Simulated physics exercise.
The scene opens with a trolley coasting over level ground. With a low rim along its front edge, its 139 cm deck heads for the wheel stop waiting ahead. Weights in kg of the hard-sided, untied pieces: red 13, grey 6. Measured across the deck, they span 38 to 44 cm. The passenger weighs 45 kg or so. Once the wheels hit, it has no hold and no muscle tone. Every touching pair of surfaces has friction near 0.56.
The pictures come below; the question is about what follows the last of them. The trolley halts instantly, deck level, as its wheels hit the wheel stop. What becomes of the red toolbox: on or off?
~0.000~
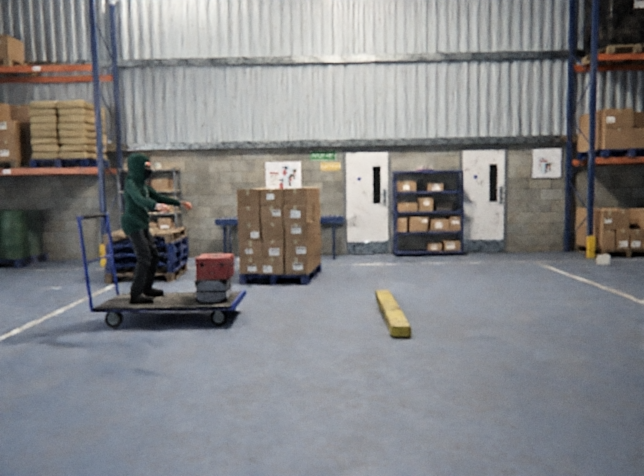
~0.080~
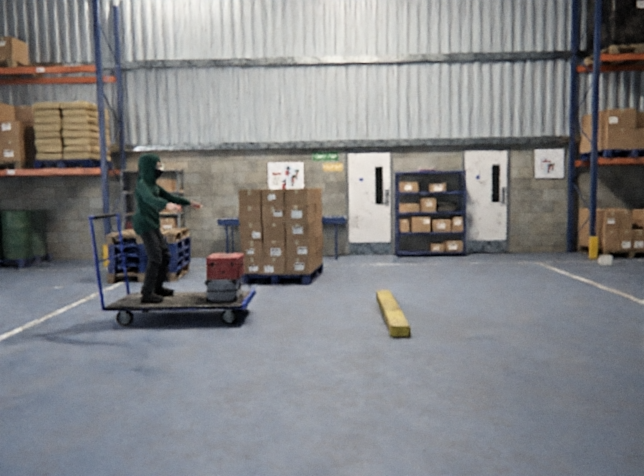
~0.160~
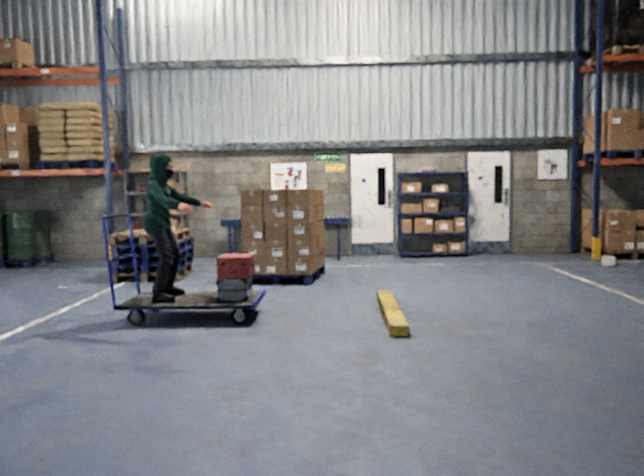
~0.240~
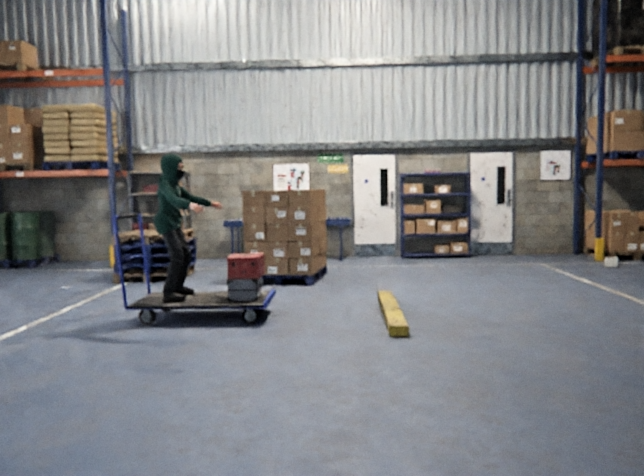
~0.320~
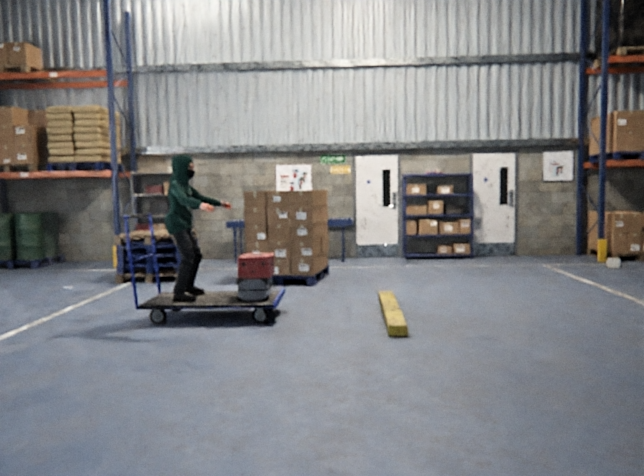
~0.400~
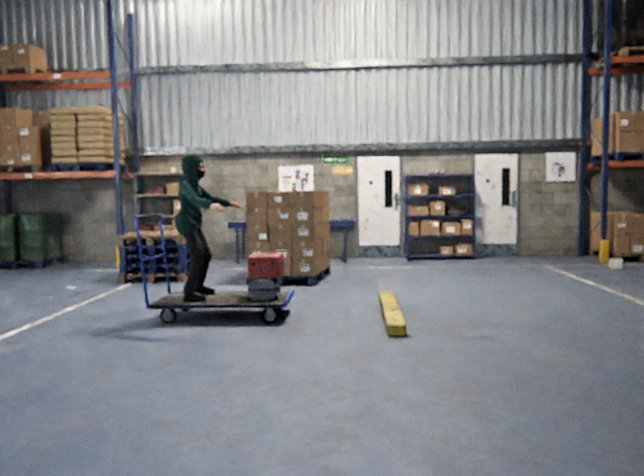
The red toolbox stays on.
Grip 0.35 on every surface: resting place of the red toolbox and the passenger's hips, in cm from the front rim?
Rest positions: Red at 60 cm past the rim; hips at 60 cm behind the rim.
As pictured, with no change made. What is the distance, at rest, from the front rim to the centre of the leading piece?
Reading: Approx. 10 cm behind the front rim.
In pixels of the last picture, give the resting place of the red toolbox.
Roughly at (379, 264).
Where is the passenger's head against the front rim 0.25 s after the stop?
70 cm behind it.
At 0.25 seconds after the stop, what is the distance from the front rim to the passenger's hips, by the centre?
Behind the rim by about 75 cm.
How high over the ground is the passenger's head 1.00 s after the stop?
80 cm up.
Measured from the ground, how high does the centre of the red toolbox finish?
55 cm.
After 1.24 s the deck stops.
After 1.49 s the red toolbox is 9 cm behind the rim, tilted 5°, near (382, 264) in the last picture's view.
After 1.79 s the red toolbox is 12 cm behind the rim, tilted 0°, near (379, 264) in the last picture's view.
After 2.24 s the red toolbox is 12 cm behind the rim, tilted 0°, near (379, 264) in the last picture's view.
When all is still (4.0 s), nothing is past the rim; behind it, red toolbox, grey suitcase and the passenger's hips.
